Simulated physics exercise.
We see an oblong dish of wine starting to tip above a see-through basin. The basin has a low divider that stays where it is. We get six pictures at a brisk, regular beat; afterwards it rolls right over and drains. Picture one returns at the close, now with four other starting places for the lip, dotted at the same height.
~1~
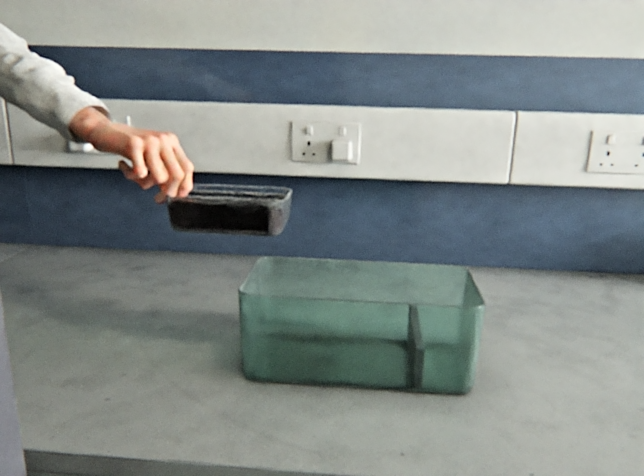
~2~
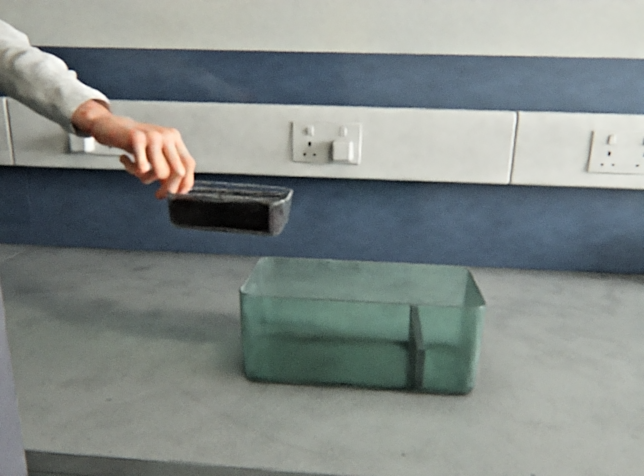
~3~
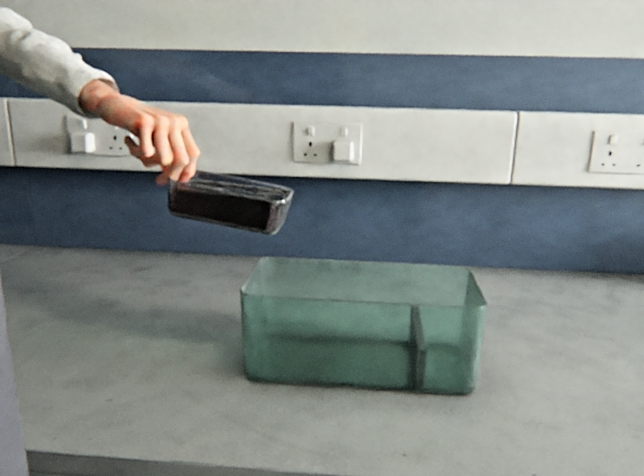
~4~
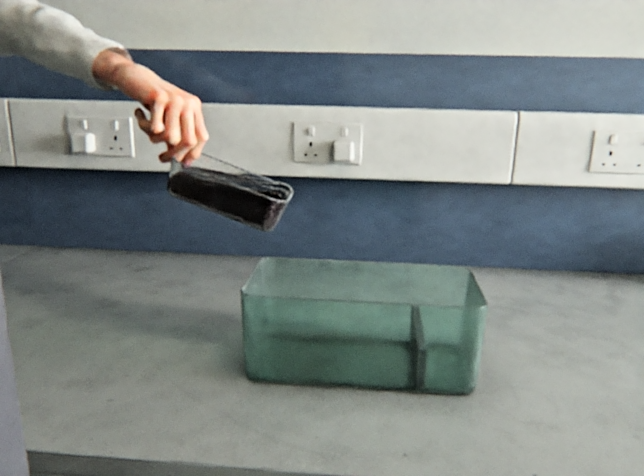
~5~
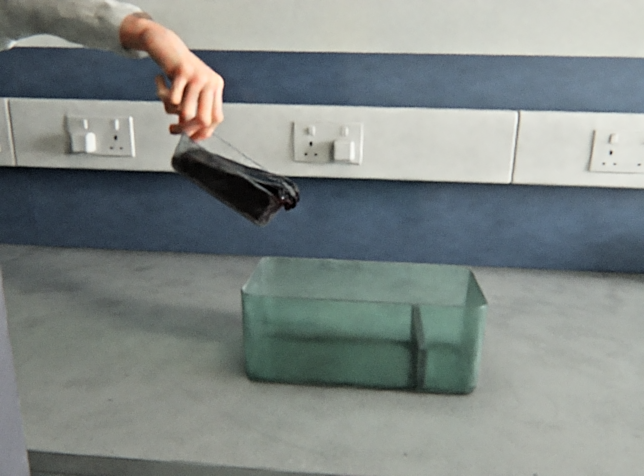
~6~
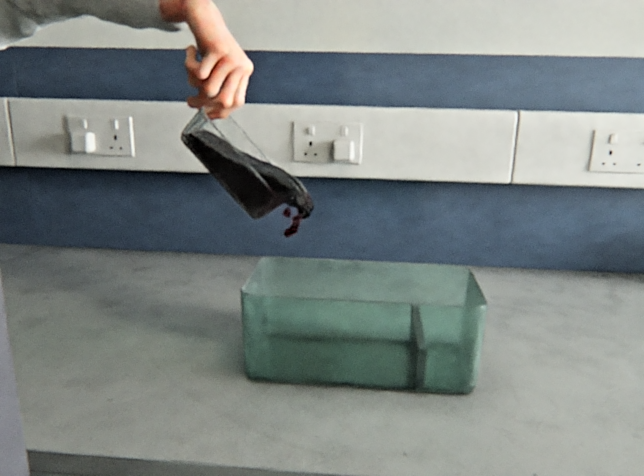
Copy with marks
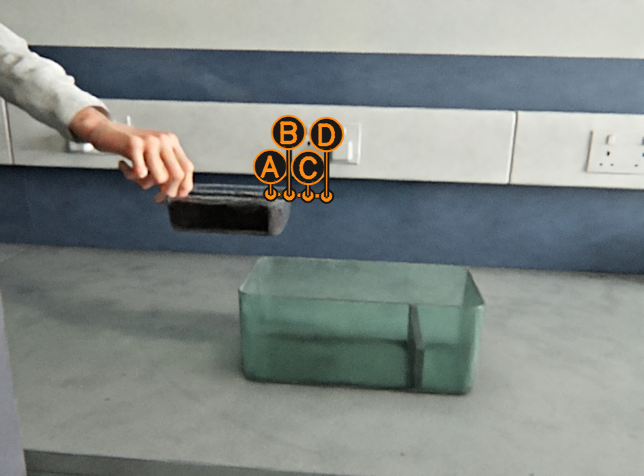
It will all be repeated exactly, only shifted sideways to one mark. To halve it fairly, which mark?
Place D.
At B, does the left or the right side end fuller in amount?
More ends on the left.
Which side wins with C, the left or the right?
More ends on the left.
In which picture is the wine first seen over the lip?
In picture 4.
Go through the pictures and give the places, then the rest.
Upright, lip at (287, 194); basin from (243, 375) to (473, 391); top of the wall at (416, 325); nothing has left yet.
Tipped about 2°, lip at (287, 195); nothing has left yet.
Tipped about 9°, lip at (288, 195); nothing has left yet.
Tipped about 20°, lip at (289, 195); wine is over the lip, down to (289, 195).
Tipped about 33°, lip at (289, 195); wine is over the lip, down to (294, 204).
Tipped about 48°, lip at (289, 194); wine is over the lip, down to (293, 229).
On the marked copy, A at (270, 194); B at (289, 194); C at (307, 195); D at (326, 196).
For place A, about 90 % ends left of the wall and 4 % right of it; 6 % is lost outside.
For place B, about 93 % ends left of the wall and 2 % right of it; 4 % is lost outside.
For place C, about 86 % ends left of the wall and 11 % right of it.
For place D, about 55 % ends left of the wall and 40 % right of it; 5 % is lost outside.
